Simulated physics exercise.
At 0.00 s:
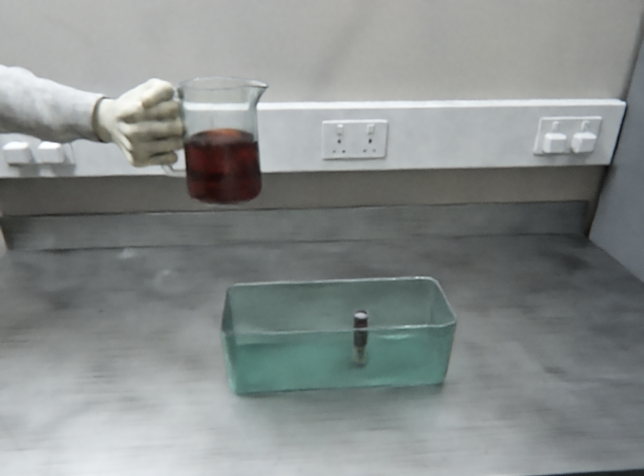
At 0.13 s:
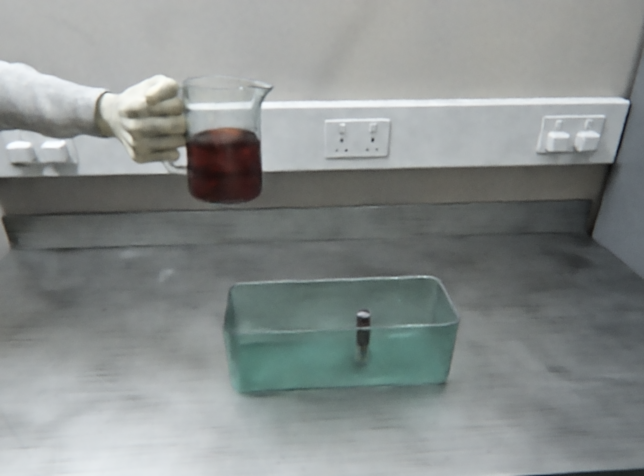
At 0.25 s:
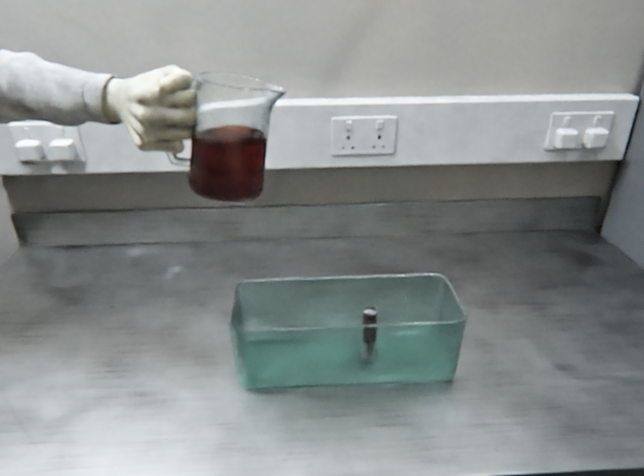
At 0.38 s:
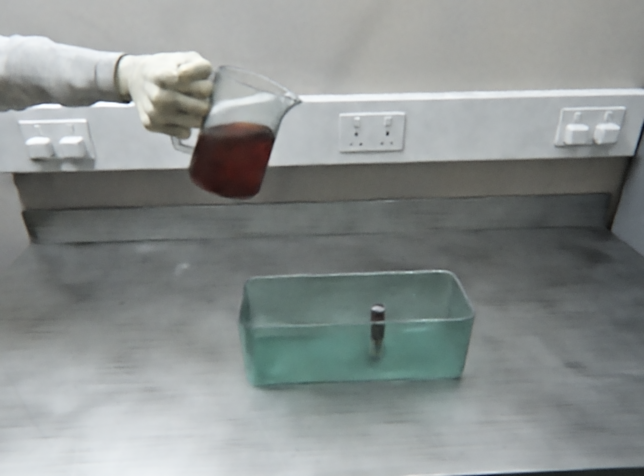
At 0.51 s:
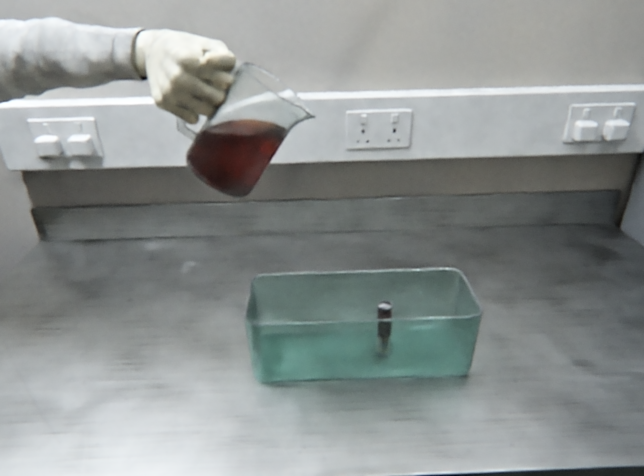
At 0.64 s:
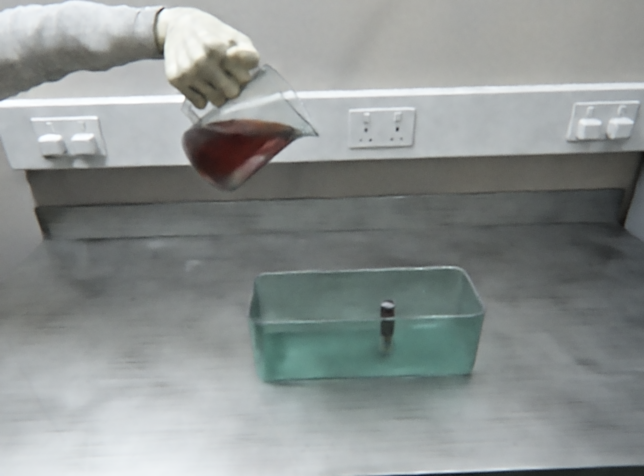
The clip opens with a gloved hand holding a glass jug of reddish-brown liquid upright, above and left of a long greenish basin on a grey worktop. The hand turns the jug rightwards, gently then further, into a steep lean, while the liquid inside shifts towards the spout.
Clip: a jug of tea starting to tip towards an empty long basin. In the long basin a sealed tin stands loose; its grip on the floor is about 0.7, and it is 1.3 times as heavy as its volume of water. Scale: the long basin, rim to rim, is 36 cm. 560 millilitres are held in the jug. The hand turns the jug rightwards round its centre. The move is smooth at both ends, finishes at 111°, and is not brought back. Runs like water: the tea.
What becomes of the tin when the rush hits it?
The tin is knocked down.
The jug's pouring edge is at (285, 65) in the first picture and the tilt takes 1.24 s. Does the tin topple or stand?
Then the tin comes down.
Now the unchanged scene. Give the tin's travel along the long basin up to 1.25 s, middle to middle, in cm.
Estimate: Around 4 cm.
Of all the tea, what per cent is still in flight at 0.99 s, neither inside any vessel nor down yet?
About 28 per cent.
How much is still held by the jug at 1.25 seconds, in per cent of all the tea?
About 20 % is still there.
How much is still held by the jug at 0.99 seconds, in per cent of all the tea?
Some 70 % of it is still there.
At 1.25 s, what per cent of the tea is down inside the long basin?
Looks like about 52 % of the whole amount.
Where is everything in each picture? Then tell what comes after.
It leans 0°; its right rim is at (269, 84); the tea meets the walls at (186, 136) and (256, 135); the long basin's rim runs from (224, 309) to (446, 300); the tin's top is at (361, 316), in the first frame.
It leans 3°; its right rim is at (274, 86); the tea meets the walls at (189, 136) and (259, 135), in the second frame.
It leans 10°; its right rim is at (287, 91); the tea meets the walls at (196, 134) and (266, 132), in the third frame.
It leans 22°; its right rim is at (303, 100); the tea meets the walls at (199, 139) and (274, 130), in the fourth frame.
It leans 36°; its right rim is at (316, 115); the tea meets the walls at (196, 138) and (286, 128), in the fifth frame.
It leans 53°; its right rim is at (320, 135); the tea meets the walls at (188, 129) and (300, 129), in the sixth frame.
Then, 0.99 s in, the tilt is 95° and 69 per cent is still to pour; the tin stands where it began.
Then, 1.25 s in, the tilt is 110° and 19 per cent is still to pour; the tin leans 17°.
Then, 1.52 s in, the tilt is 111° and 1 per cent is still to pour; the tin lies on its side.
Then, 1.82 s in, the tilt is 111° and 0 per cent is still to pour; the tin lies on its side.
Finally, the tin lies on its side.
